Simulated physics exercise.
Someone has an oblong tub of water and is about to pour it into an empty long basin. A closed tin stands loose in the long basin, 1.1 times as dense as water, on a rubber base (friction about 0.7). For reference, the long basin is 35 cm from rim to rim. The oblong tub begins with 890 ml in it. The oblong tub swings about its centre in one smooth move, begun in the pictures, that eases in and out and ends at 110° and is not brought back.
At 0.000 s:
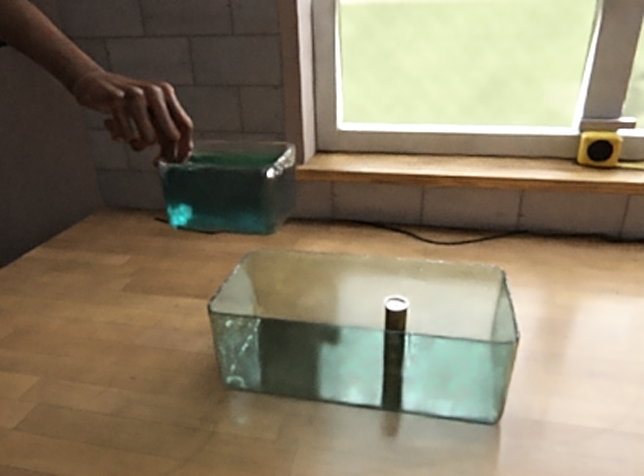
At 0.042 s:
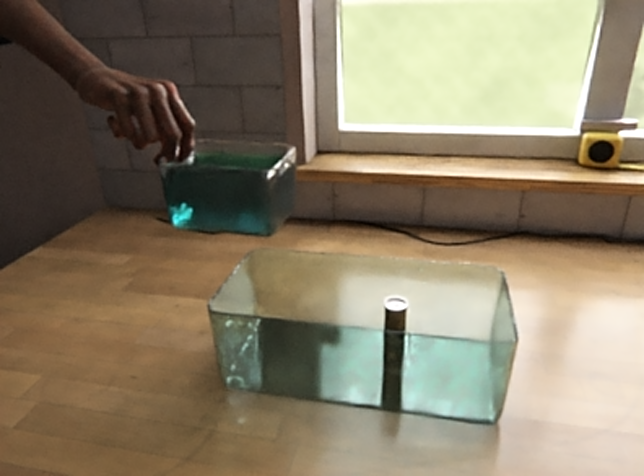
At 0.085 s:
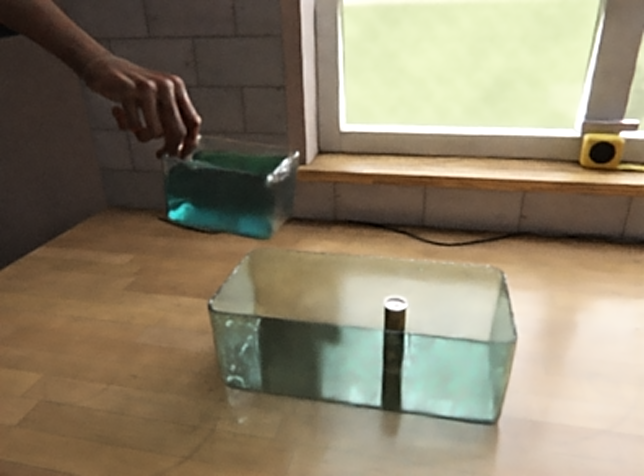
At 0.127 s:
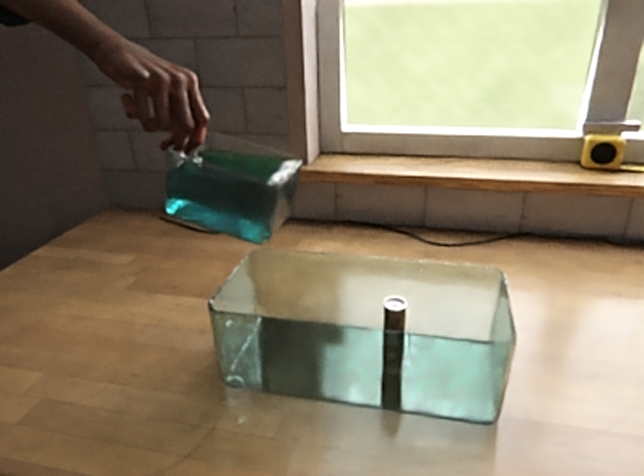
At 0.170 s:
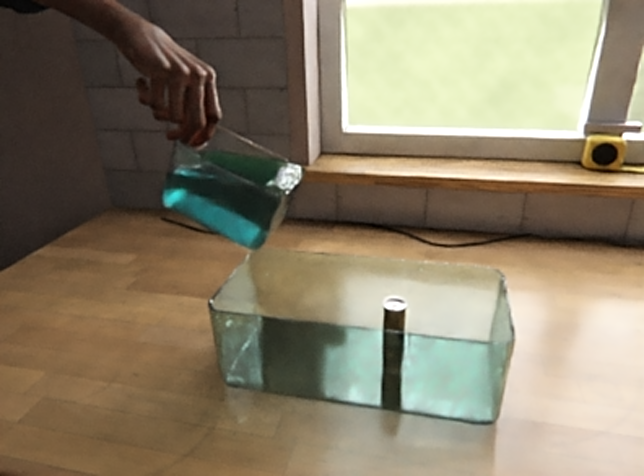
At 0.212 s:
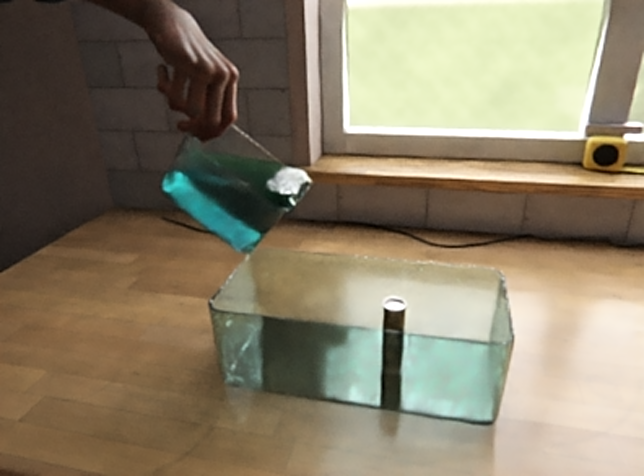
On a wooden table beside a window, a hand holds a small glass tub of blue-green water near a larger clear basin with an upright tin inside, then steadily tilts the tub down to the right.
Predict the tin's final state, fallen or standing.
Here's my call: It does not tip.
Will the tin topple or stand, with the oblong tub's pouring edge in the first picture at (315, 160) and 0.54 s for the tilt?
After that, the tin overturns.
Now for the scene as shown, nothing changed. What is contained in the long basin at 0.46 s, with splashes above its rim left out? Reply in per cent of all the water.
Roughly 44 percent of it.
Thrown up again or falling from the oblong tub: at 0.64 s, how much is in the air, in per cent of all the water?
I'd say some 5 per cent is in the air.
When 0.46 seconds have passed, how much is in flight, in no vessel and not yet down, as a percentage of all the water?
It comes to roughly 36 per cent.
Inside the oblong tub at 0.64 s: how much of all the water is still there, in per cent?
3 %.
Then, 0.46 s in, the tilt is 104° and 21 per cent is still to pour; the tin stands where it began.
Then, 0.64 s in, the tilt is 110° and 3 per cent is still to pour; the tin stands where it began.
Then, 0.83 s in, the tilt is 110° and 0 per cent is still to pour; the tin stands where it began.
Then, 1.04 s in, the tilt is 110° and 0 per cent is still to pour; the tin stands where it began.
Finally, the tin stands where it began.
